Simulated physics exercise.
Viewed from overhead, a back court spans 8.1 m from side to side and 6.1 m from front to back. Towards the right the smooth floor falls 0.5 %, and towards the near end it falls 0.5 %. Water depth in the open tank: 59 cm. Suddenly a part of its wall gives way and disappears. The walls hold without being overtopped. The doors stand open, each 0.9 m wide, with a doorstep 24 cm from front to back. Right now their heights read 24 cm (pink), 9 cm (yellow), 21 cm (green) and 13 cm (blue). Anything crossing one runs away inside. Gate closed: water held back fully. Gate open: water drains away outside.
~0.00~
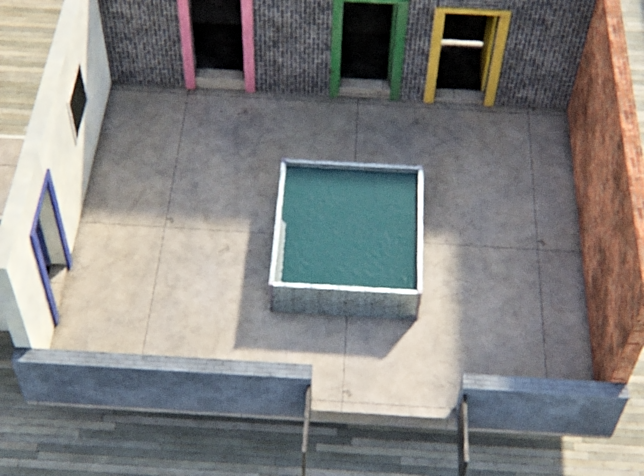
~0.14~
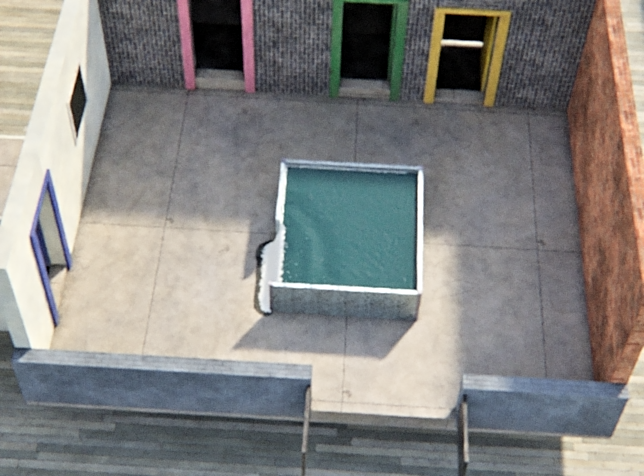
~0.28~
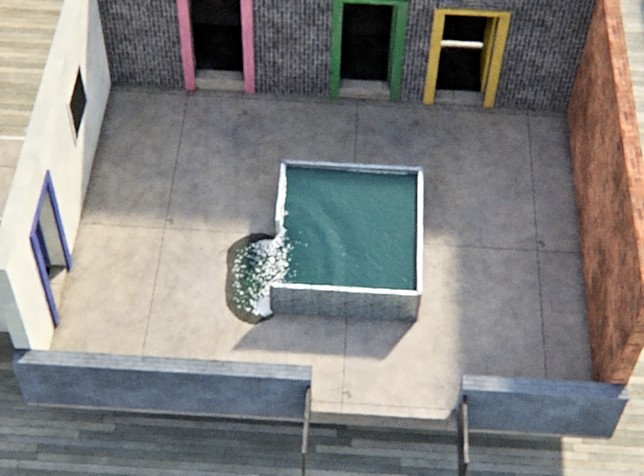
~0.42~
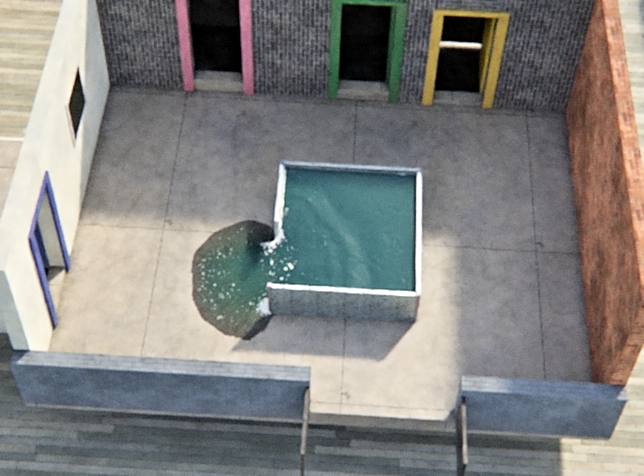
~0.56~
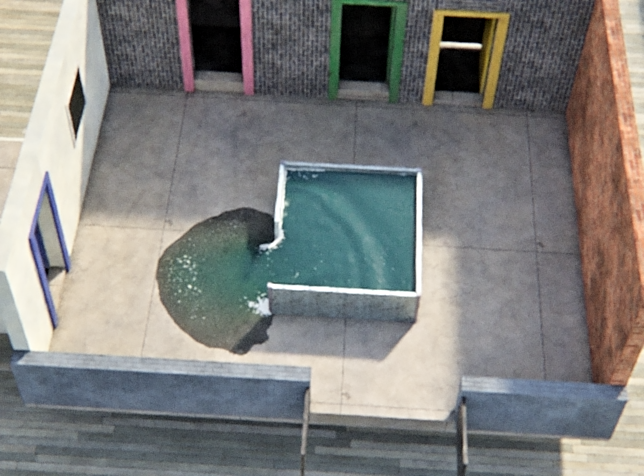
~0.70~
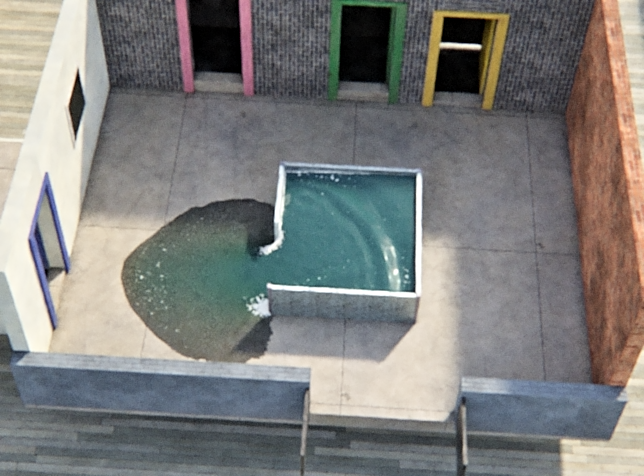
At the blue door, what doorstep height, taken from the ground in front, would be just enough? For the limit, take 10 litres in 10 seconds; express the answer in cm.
24 cm.
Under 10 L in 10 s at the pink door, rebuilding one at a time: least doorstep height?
Pink - roughly 9.0 cm.
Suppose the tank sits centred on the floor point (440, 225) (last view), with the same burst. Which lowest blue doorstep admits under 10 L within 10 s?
Then it needs to be around 17 cm high.
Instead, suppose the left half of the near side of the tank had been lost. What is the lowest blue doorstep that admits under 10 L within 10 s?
It needs to be about 14.0 cm high.
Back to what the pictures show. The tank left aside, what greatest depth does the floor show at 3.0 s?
I'd put it near 30 cm.
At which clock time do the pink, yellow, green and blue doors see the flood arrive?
It gets to pink after 3.8 s, yellow after 7.0 s, green after 5.0 s and blue after 1.0 s.
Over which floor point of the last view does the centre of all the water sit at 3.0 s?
Roughly (247, 267).
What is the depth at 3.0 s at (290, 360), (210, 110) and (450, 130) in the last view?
In order: Around 0, 0 and 0 cm.
After 1.4 s water covers 25 % of the floor, deepest (33 cm) near (262, 293); 22 cm at the blue door, 5 litres in over its 13 cm doorstep.
After 3.0 s water covers 30 % of the floor, deepest (30 cm) near (49, 350); 27 cm at the blue door, 97 litres in over its 13 cm doorstep.
After 10.0 s water covers 90 % of the floor, deepest (10 cm) near (79, 384); 9 cm at the blue door, 164 litres in over its 13 cm doorstep.
At the blue door as built, the water arrived by 1.1 s and peaked near 28 cm at 2.2 s.
Run again over the same 10 s with other heights there, 42 litres in over 20 cm, 3 litres over 27 cm. The limit of 10 litres is kept from about 24 cm up.
